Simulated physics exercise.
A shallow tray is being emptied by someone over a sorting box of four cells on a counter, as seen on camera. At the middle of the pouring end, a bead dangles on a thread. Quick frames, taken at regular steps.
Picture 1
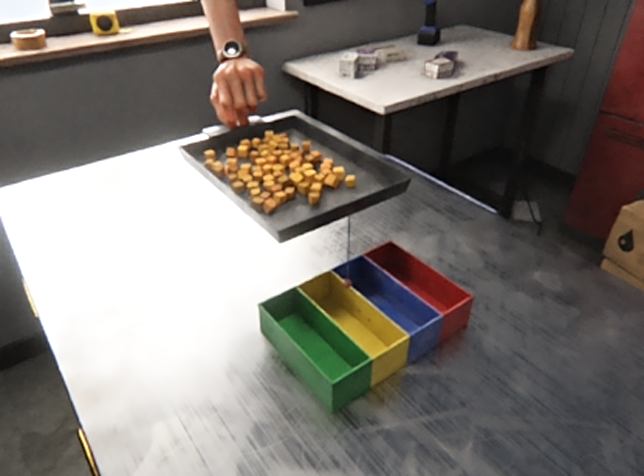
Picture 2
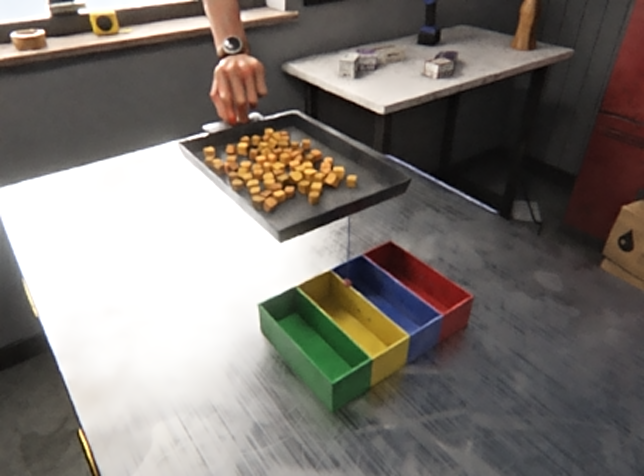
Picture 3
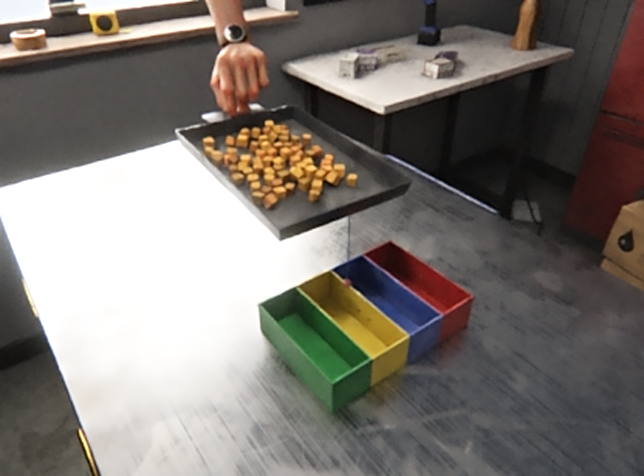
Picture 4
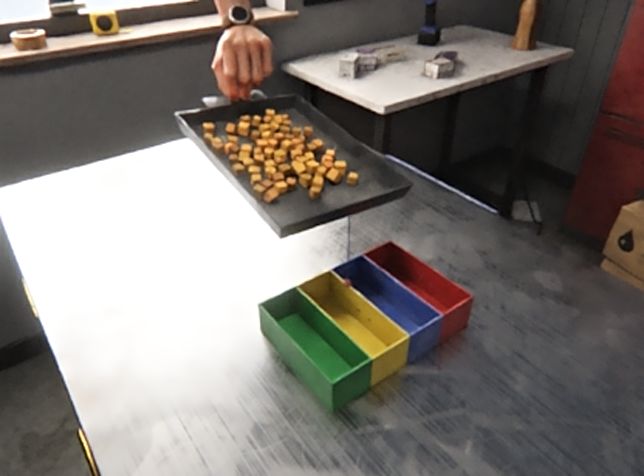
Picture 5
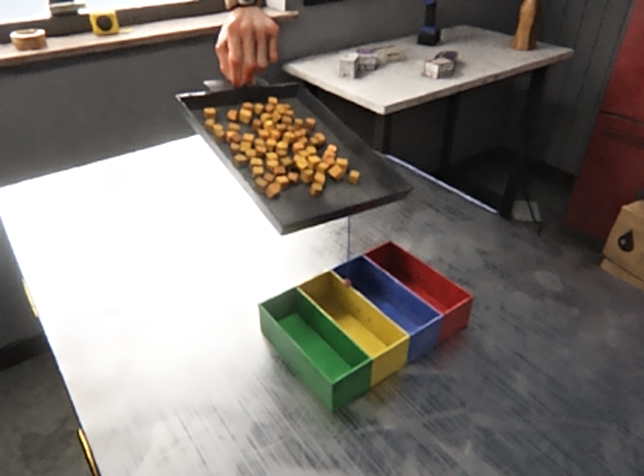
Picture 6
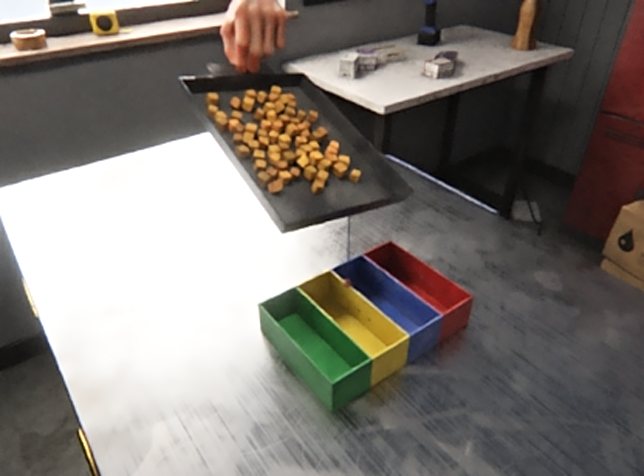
On a counter, above a box with green, yellow, blue and red cells, a hand held a dark tray of small brown cubes, then raised its far end, tilting it toward the lower right corner.
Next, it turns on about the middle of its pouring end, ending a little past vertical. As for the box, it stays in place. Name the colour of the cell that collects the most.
Red.
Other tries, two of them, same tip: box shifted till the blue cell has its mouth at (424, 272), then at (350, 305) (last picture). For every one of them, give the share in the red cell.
In turn 0 and 40 in a hundred.
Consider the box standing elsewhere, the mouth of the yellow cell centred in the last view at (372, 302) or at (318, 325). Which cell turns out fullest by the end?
The blue cell, then red.
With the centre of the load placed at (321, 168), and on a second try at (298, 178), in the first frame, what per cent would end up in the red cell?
Close to 60 per cent, followed by close to 40 per cent.
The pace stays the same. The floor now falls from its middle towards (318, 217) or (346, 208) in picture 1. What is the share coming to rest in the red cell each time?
The first try would leave around 0 per cent there, the second around 20 per cent.
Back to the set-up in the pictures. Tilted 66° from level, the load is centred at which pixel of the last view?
Near (372, 178).
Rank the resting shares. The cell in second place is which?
Second best is blue.
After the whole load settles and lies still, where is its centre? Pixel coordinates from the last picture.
Around (414, 303).
Shortly afterwards, tray tipped steeply; all but a few on the tray; a little falling or outside the box.
Next, tray tipped past a quarter turn; near half on the tray; near a quarter in the red cell; a little in the blue cell; a little falling or outside the box.
Some moments later, tray tipped past a quarter turn; near two thirds in the red cell; near a third in the blue cell; only a few in the yellow cell; a little falling or outside the box.
In the end, tray tipped past a quarter turn; near two thirds in the red cell; near a third in the blue cell; only a few in the yellow cell; none at all in the green cell; a little outside the box.
